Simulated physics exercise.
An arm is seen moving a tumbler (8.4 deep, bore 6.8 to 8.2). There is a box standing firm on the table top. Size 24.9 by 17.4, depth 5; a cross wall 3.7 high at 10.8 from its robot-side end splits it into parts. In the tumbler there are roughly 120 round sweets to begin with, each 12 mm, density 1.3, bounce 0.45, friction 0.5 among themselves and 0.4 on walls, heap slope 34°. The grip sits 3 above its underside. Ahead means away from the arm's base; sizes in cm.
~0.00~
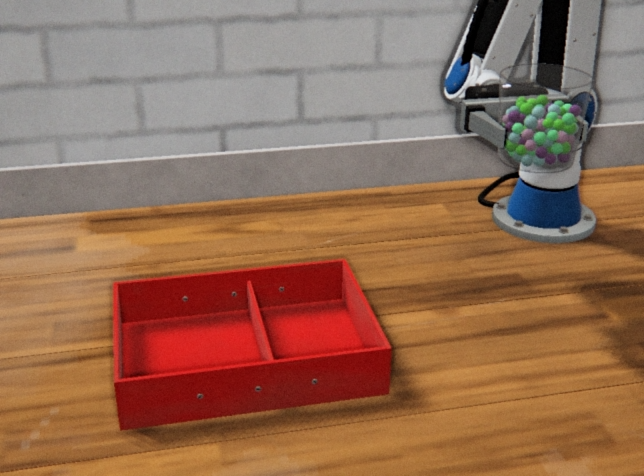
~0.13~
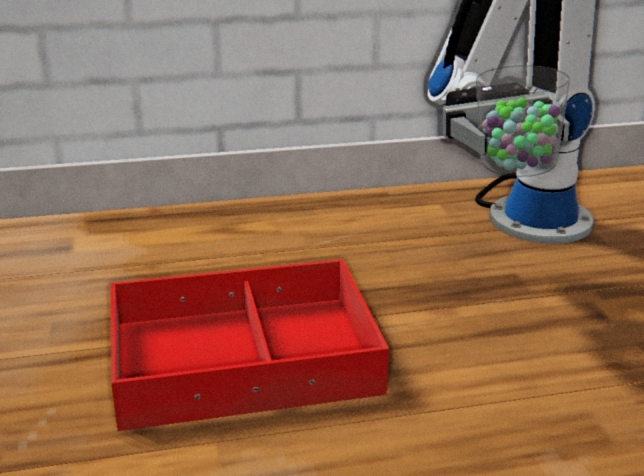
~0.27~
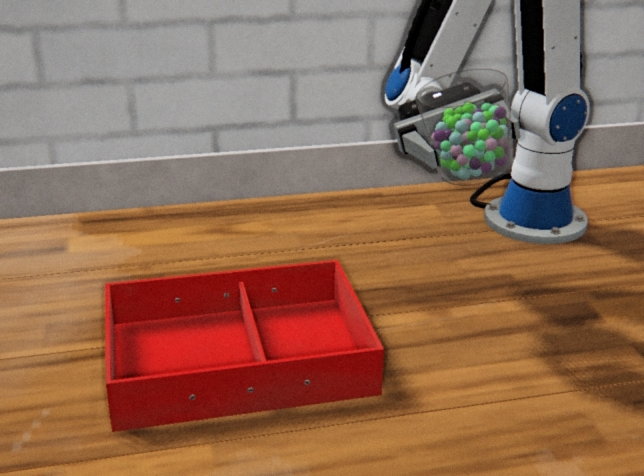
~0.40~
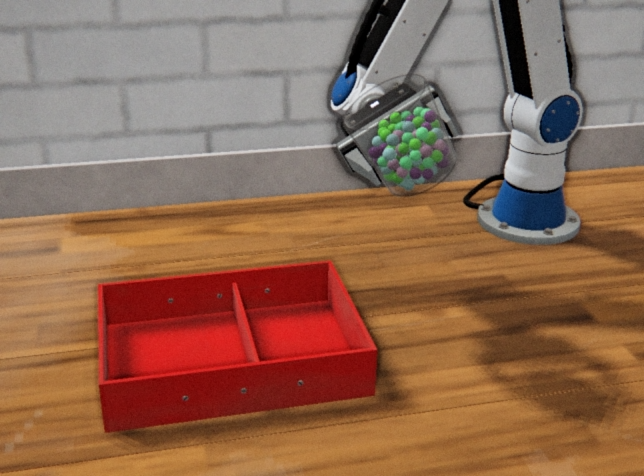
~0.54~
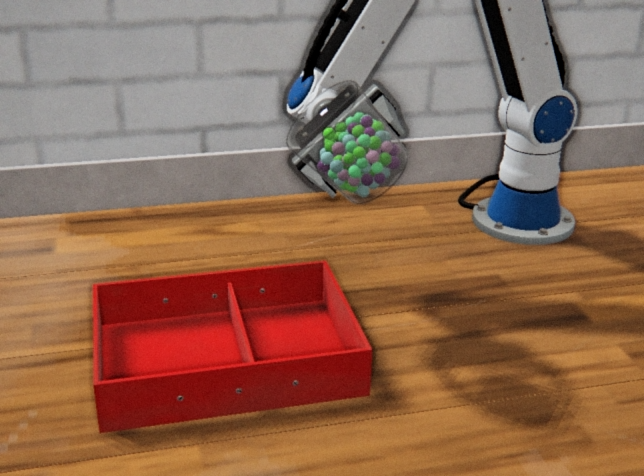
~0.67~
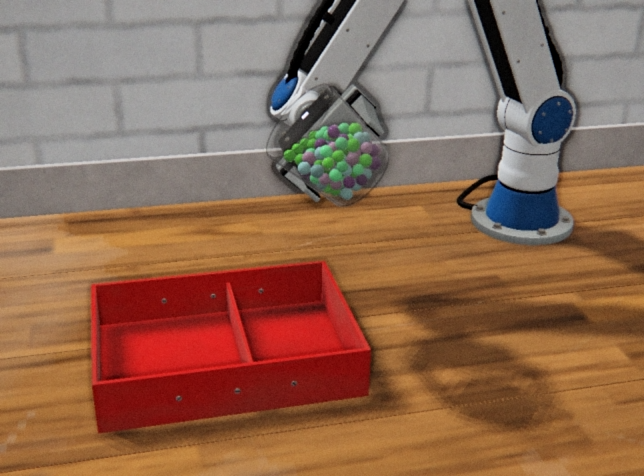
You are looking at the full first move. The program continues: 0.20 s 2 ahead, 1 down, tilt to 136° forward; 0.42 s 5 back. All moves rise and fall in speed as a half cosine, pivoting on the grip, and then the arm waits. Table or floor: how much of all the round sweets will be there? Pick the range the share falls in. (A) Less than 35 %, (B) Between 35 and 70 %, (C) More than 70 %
Answer: A.
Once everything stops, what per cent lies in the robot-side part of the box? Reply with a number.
About 85 %.
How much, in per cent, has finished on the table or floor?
It comes to around 0 per cent.
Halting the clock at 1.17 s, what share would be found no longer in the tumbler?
About 100 per cent by then.
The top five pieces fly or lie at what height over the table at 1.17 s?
About 4 cm.
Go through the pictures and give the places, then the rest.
In the first picture, the tumbler middle at (541, 120), level; upper third of the load around (540, 114), from x 510 to 575, top at y 100; 121 in the tumbler.
In the second picture, the tumbler middle at (521, 123), tilted 4° forward; upper third of the load around (521, 119), from x 490 to 555, top at y 105.
In the third picture, the tumbler middle at (469, 130), tilted 16° forward; upper third of the load around (475, 126), from x 435 to 505, top at y 110.
In the fourth picture, the tumbler middle at (404, 139), tilted 30° forward; upper third of the load around (415, 133), from x 375 to 445, top at y 115.
In the fifth picture, the tumbler middle at (352, 147), tilted 42° forward; upper third of the load around (362, 138), from x 325 to 395, top at y 120.
In the sixth picture, the tumbler middle at (332, 150), tilted 46° forward; upper third of the load around (341, 143), from x 290 to 375, top at y 130; 121 in the tumbler.
After 0.92 s, tilted 136° forward, highest piece 19 above the table; 86 in the tumbler, 25 in the robot-side part, 1 in the far-side part, 9 in flight or on a rim.
After 1.17 s, tilted 136° forward, highest piece 3 above the table; 102 in the robot-side part, 19 in the far-side part.
After 1.49 s, tilted 136° forward, highest piece 2 above the table; 102 in the robot-side part, 19 in the far-side part.
After 2.54 s, tilted 136° forward, highest piece 2 above the table; 102 in the robot-side part, 19 in the far-side part.
In the end, 102 in the robot-side part, 19 in the far-side part. That is 0 % on the table or floor.
